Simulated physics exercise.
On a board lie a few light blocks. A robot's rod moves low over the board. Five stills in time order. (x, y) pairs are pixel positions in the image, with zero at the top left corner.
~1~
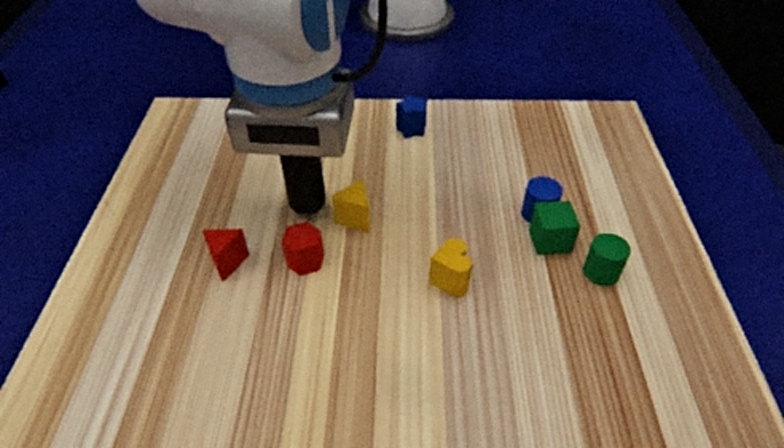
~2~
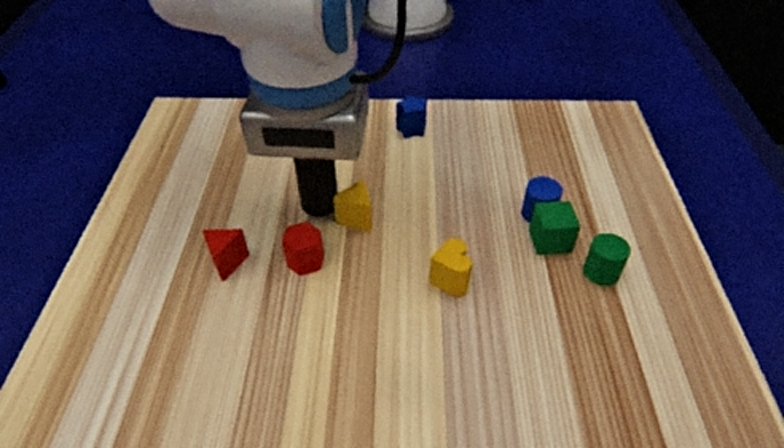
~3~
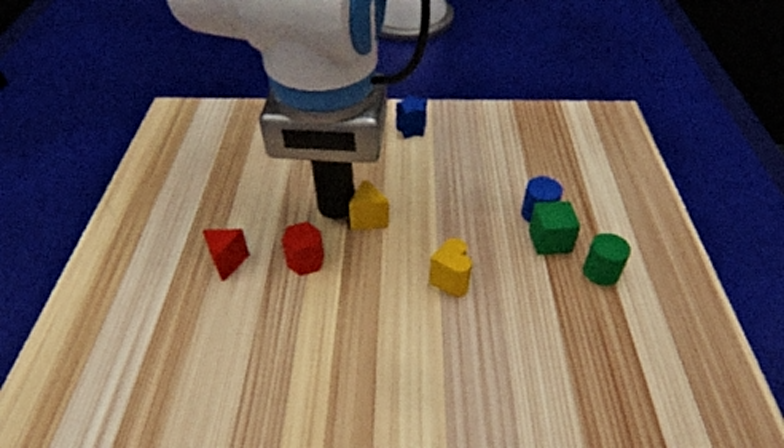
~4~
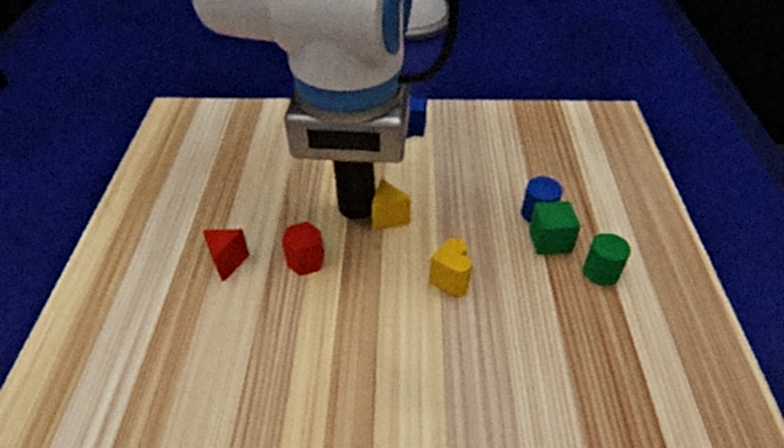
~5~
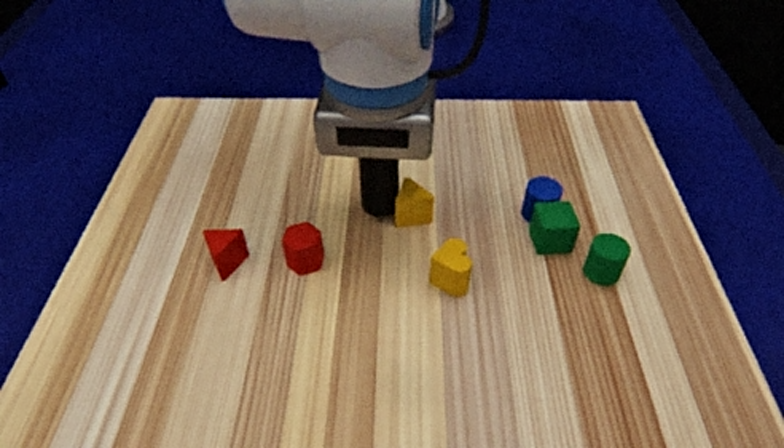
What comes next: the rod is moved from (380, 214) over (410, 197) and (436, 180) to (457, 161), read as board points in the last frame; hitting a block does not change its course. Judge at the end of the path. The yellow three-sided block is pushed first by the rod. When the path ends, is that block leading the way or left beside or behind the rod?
When the path is over, you would find the yellow three-sided block off to the side or behind the rod.
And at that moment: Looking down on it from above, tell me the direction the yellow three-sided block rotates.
Top view: Clockwise.
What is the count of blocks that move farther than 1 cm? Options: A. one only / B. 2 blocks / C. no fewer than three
Choice A: One only.
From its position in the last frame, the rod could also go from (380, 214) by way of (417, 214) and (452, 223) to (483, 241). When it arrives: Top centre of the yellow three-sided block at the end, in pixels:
The centre of its top face lies at (505, 196).
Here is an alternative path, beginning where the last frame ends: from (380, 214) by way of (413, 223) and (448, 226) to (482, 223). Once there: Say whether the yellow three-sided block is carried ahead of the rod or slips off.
Still in front.
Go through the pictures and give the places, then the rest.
Tip of the rod (307, 201), middles of tops, yellow three-sided block (354, 193), blue star block (413, 104), in the first frame.
Rod (320, 204), nothing pushed, in the second frame.
Rod (337, 206), yellow three-sided block (367, 194), in the third frame.
Rod (357, 206), yellow three-sided block (388, 193), in the fourth frame.
Rod (380, 204), yellow three-sided block (412, 191), blue star block hidden, in the fifth frame.
What follows on the original path. One third of the way, rod (411, 186); yellow three-sided block (431, 187), turned 30° clockwise.
Two thirds of the way, rod (438, 168); yellow three-sided block (431, 187), turned 35° clockwise.
At the end, rod (458, 150); yellow three-sided block (431, 187), turned 35° clockwise; blue star block unmoved.
